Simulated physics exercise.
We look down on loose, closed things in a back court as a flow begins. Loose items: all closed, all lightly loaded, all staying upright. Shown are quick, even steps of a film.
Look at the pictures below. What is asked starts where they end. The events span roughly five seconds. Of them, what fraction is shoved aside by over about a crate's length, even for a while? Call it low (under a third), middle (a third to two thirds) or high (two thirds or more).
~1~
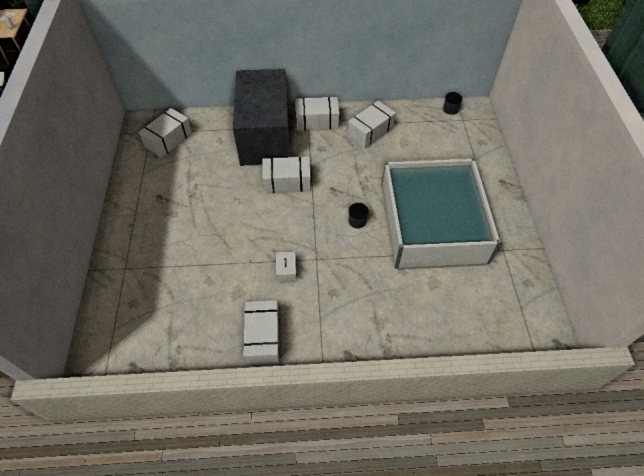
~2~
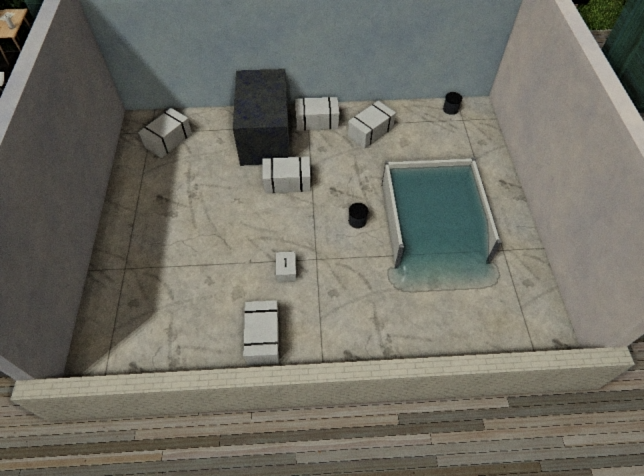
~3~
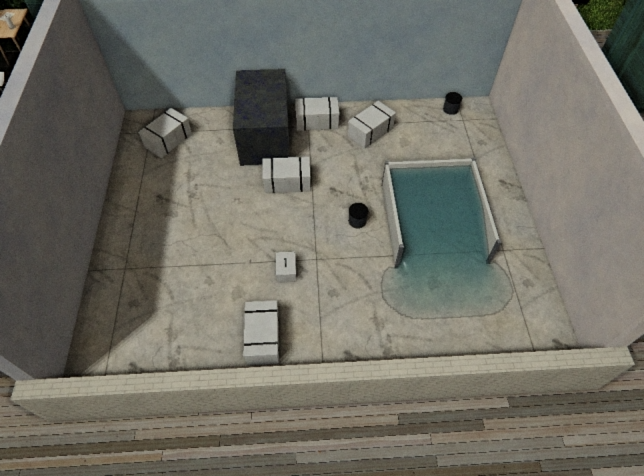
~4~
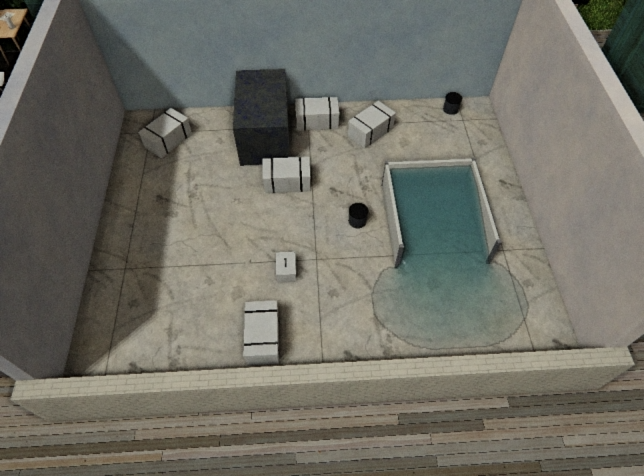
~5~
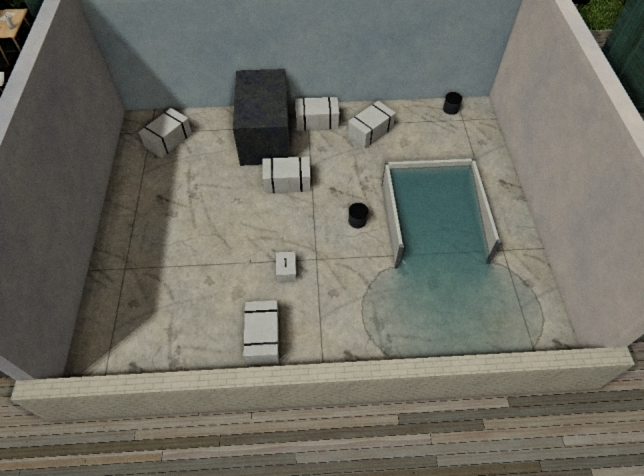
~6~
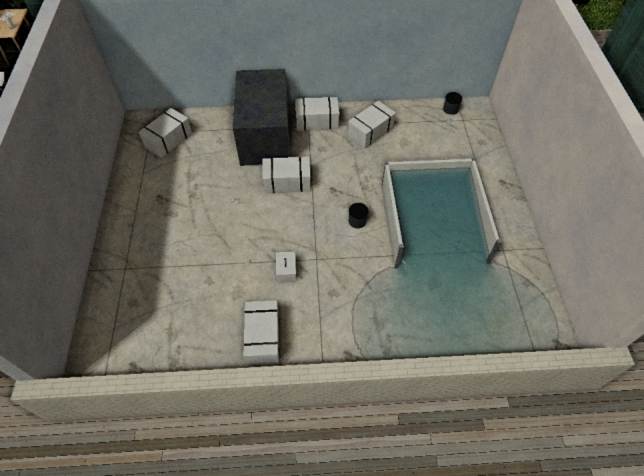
Low.
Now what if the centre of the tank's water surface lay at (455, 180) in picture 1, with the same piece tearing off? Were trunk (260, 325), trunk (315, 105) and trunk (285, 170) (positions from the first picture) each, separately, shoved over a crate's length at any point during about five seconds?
The three, one by one: Past that mark, short of that and short of that.
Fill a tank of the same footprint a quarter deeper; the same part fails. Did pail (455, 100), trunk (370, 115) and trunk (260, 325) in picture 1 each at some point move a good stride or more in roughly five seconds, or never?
Object 1: Passed the mark. Object 2: Stayed below the mark. Object 3: Passed the mark.
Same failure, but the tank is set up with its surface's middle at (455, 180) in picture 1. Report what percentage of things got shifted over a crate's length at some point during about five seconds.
About 10 %.
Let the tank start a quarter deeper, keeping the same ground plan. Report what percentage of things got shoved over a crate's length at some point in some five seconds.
Estimate: Around 20 in a hundred.
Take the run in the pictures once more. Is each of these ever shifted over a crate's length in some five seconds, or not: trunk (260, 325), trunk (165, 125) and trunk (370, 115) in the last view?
Going through them in order: First got well clear, second kept nearby, third kept nearby.
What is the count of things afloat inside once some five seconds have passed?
It comes to 0.
A moment on, 0 of 8 are well off their spots; 0 afloat.
Next, 0 of 8 are well off their spots; 0 afloat.
Later, 1 of 8 are well off their spots; 0 afloat.
In the end, 1 of 8 are well off their spots, and 1 have been at some point; 0 afloat.
